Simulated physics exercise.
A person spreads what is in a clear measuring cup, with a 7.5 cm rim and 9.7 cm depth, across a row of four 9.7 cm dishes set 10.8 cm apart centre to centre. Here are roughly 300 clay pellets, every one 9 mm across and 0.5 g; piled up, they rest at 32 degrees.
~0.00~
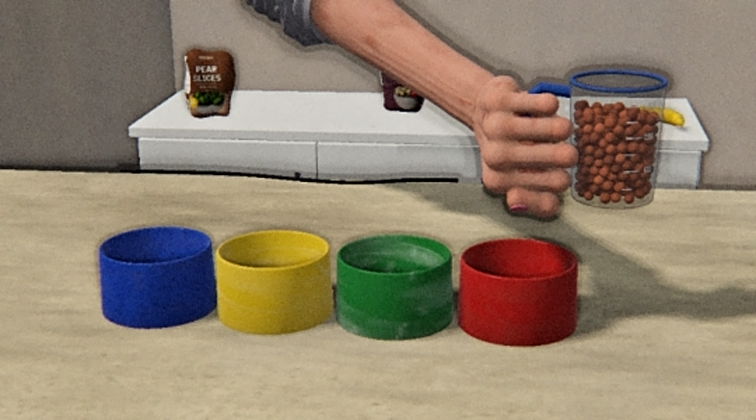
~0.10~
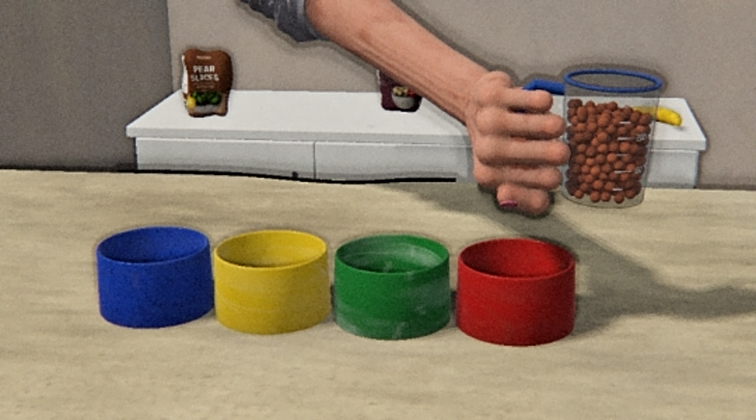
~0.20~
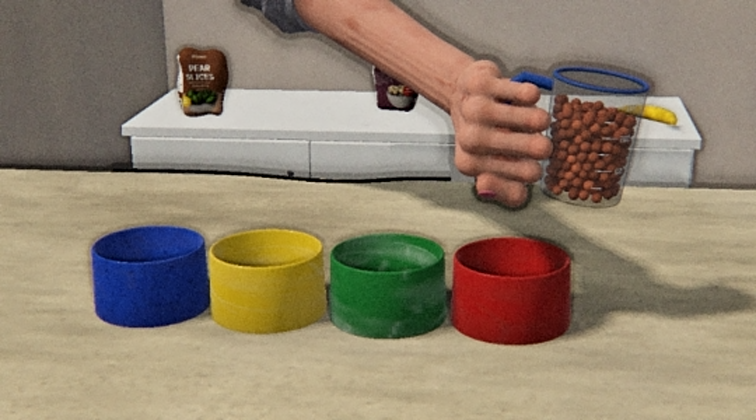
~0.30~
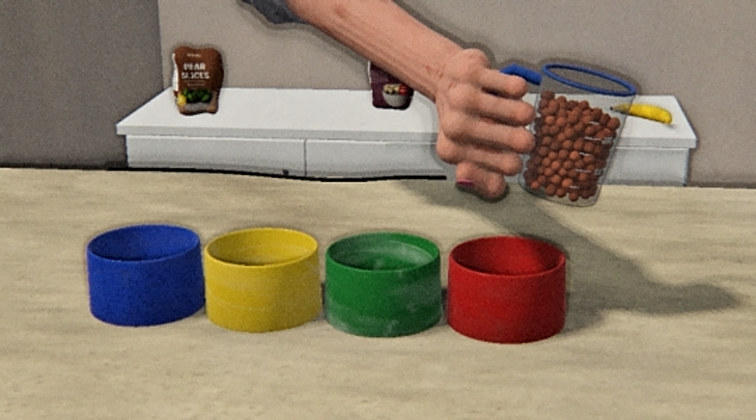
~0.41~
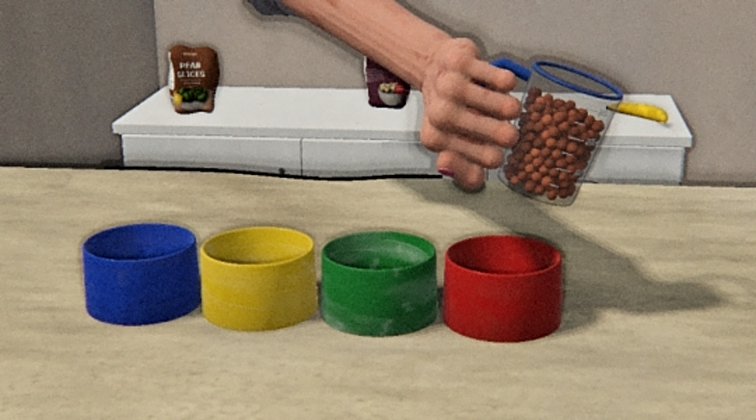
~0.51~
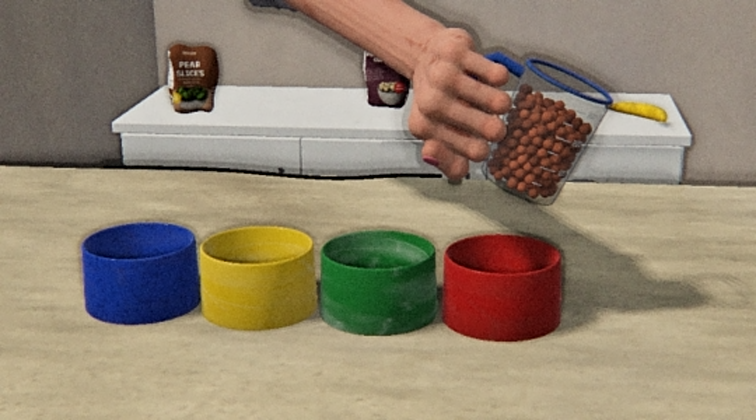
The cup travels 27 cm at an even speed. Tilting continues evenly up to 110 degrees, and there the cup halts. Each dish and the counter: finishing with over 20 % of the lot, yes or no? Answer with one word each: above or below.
Red dish below, blue dish below, green dish above, yellow dish below, counter below.
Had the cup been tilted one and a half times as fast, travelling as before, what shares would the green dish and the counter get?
In that case I'd put green at 20 and the counter at 0.
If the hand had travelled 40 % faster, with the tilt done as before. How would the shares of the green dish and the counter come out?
Shares - green 100, counter 0.
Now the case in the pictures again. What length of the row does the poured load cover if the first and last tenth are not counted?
It spans roughly 8 centimetres along the row.
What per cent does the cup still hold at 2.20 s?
Roughly 65 per cent, give or take.
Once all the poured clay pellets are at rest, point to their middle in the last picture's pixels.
Near (381, 289).
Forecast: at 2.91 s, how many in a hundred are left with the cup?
Somewhere near 10 per cent.
Then, at 1.52 s, tilt 78 degrees; cup holds 100 %.
After 2.20 s, tilt 110 degrees; cup holds 65 %, red 5 %, green 15 %.
After 2.91 s, tilt 110 degrees; cup holds 10 %, red 5 %, green 80 %.
At rest (3.8 s), red 5 %, blue 0 %, green 90 %, yellow 0 %, counter 10 %.
